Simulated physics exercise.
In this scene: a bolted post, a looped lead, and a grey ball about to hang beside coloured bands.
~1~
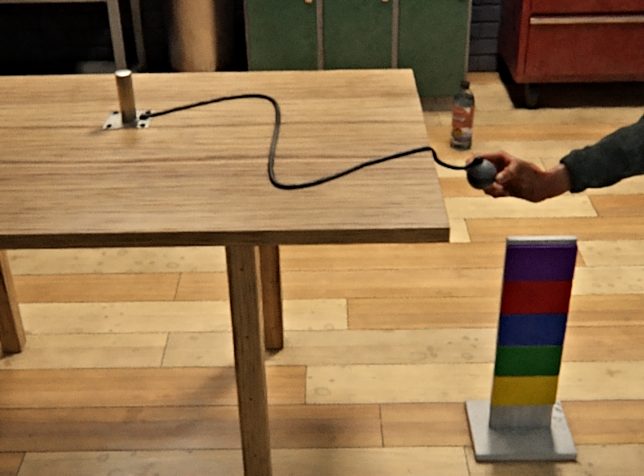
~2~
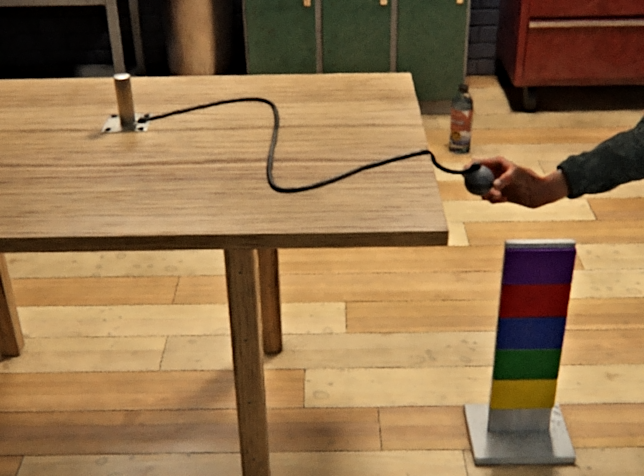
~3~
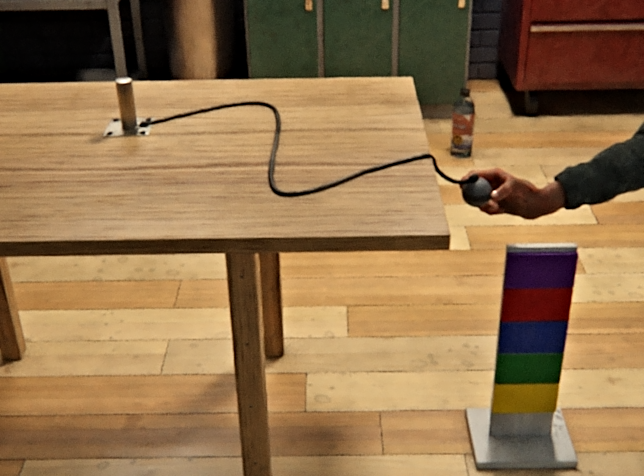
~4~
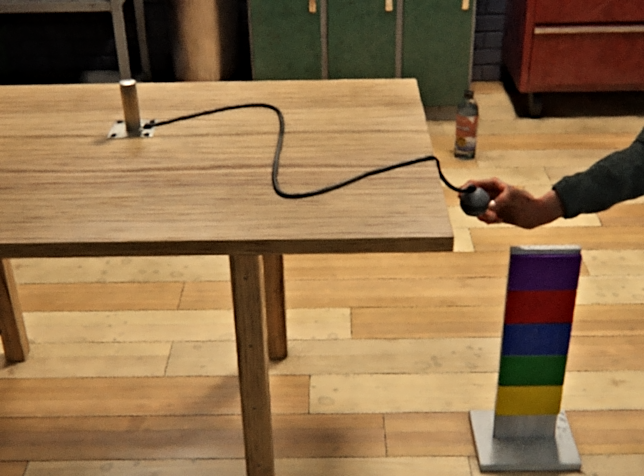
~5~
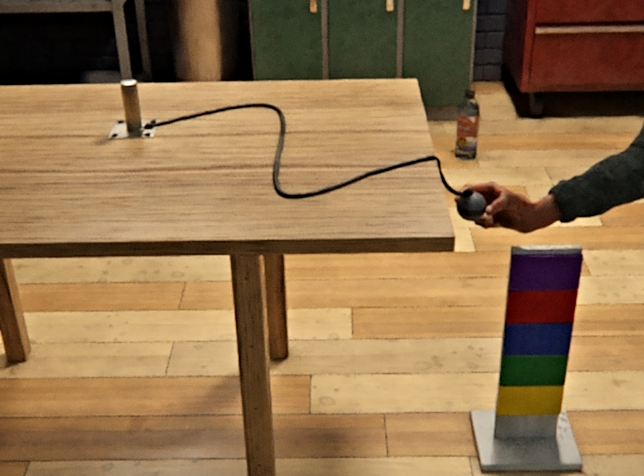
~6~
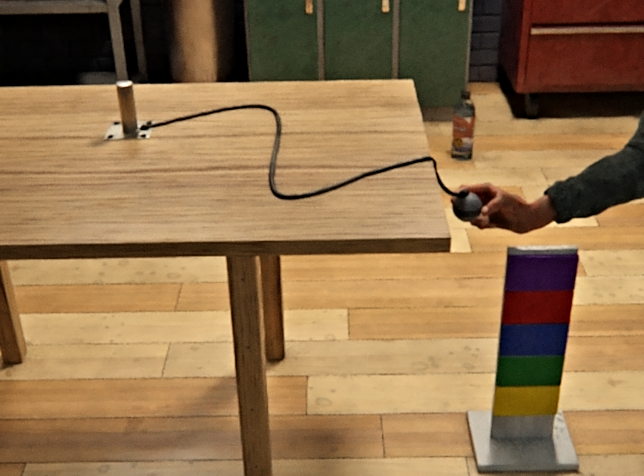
A hand lowering a grey ball on a dark cord slightly down and left beside a table, above a colour-banded stand.
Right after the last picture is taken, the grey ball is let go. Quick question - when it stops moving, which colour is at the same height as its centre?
I would say yellow.
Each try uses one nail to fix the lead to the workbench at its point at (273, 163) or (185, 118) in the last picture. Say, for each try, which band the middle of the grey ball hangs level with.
Try by try: Red; yellow.
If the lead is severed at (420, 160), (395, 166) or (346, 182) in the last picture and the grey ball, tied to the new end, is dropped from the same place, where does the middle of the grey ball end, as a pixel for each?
I'd put it around (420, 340) for the first cut, (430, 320) for the second and (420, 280) for the third.
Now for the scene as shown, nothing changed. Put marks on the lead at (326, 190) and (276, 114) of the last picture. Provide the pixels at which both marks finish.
At (422, 236), then (301, 134).
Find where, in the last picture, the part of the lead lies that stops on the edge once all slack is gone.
The piece you want is at about (273, 165).
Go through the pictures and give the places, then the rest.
In the first frame, grey ball (482, 175); purple (541, 264); red (537, 298); blue (533, 331); green (529, 362); yellow (525, 392).
In the second frame, grey ball (479, 181); lead through (189, 110) (273, 105) (273, 144) (284, 190) (379, 163).
In the third frame, grey ball (477, 192).
In the fourth frame, grey ball (475, 202); lead through (194, 115) (278, 111) (278, 150) (289, 196) (384, 169).
In the fifth frame, grey ball (471, 206).
In the sixth frame, grey ball (467, 207); lead through (191, 117) (275, 112) (275, 151) (286, 197) (381, 170).
Soon after, ball near (445, 351); level with blue.
Then, ball near (402, 371); level with yellow.
Further on, ball near (425, 386); level with yellow.
At rest, ball near (415, 381); level with yellow. Its centre hangs level with the yellow band.
